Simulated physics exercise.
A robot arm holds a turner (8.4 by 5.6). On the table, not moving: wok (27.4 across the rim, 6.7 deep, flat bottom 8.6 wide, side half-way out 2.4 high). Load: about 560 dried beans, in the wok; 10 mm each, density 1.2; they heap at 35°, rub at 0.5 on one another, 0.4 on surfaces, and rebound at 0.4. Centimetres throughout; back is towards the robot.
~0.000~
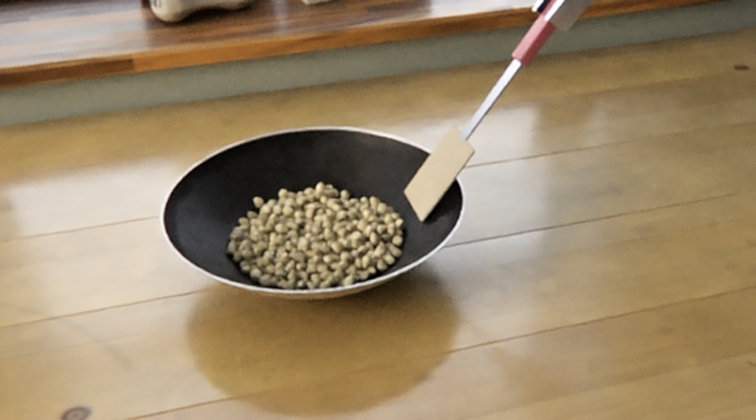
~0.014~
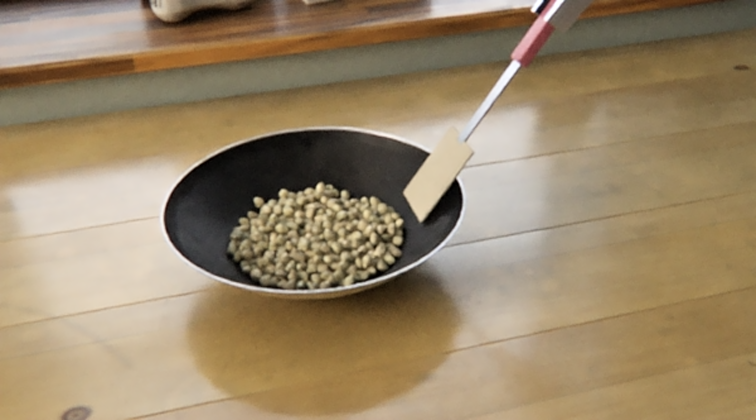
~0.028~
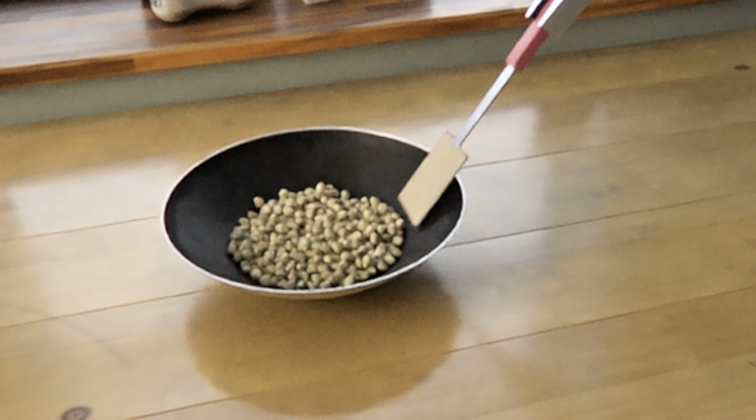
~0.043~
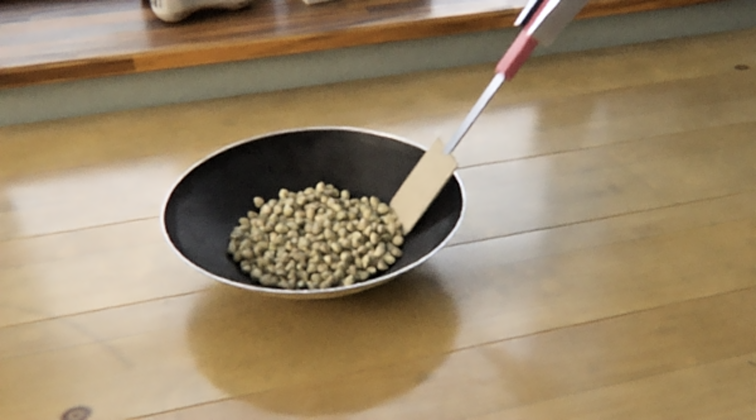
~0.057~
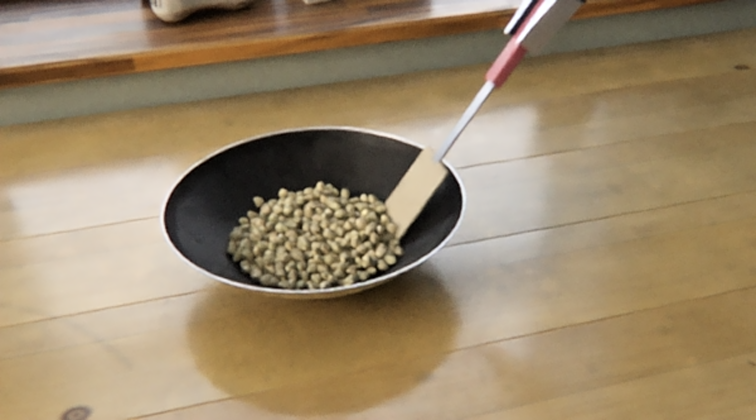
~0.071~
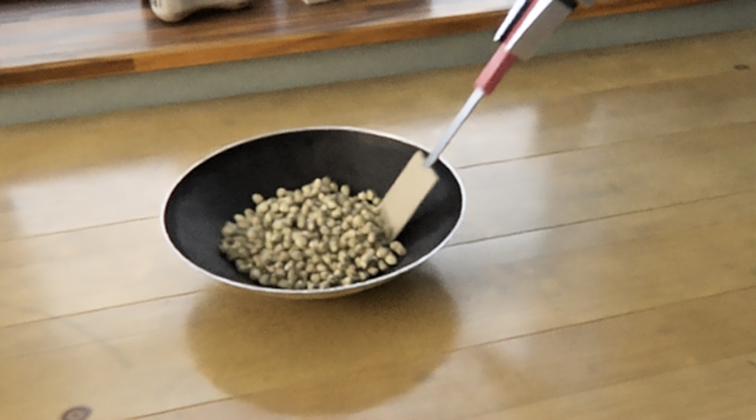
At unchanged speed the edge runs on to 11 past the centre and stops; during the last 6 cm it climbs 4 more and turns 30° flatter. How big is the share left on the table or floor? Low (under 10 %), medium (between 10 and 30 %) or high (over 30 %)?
Share on the table or floor: Medium (between 10 and 30 %).
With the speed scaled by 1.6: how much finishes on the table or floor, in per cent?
About 40 per cent.
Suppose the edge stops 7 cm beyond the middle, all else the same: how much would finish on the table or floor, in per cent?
Then about 0 per cent.
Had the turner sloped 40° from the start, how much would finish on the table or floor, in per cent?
It would be near 20 per cent.
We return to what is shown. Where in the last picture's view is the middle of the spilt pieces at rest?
Around (44, 300).
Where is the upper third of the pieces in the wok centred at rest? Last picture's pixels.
Around (236, 236).
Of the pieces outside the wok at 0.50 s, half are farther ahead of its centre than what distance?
Some 22 cm.
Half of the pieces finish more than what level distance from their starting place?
About 4 cm.
By 0.16 s, sloping 54°, highest piece 7 above the table; 557 in the wok.
By 0.25 s, sloping 46°, highest piece 8 above the table; 557 in the wok.
By 0.50 s, sloping 24°, highest piece 12 above the table; 449 in the wok, 65 on the table or floor, 43 on the blade or in flight.
By 1.55 s, sloping 24°, highest piece 6 above the table; 448 in the wok, 109 on the table or floor.
Final count, 448 in the wok, 109 on the table or floor. That is 20 % on the table or floor.
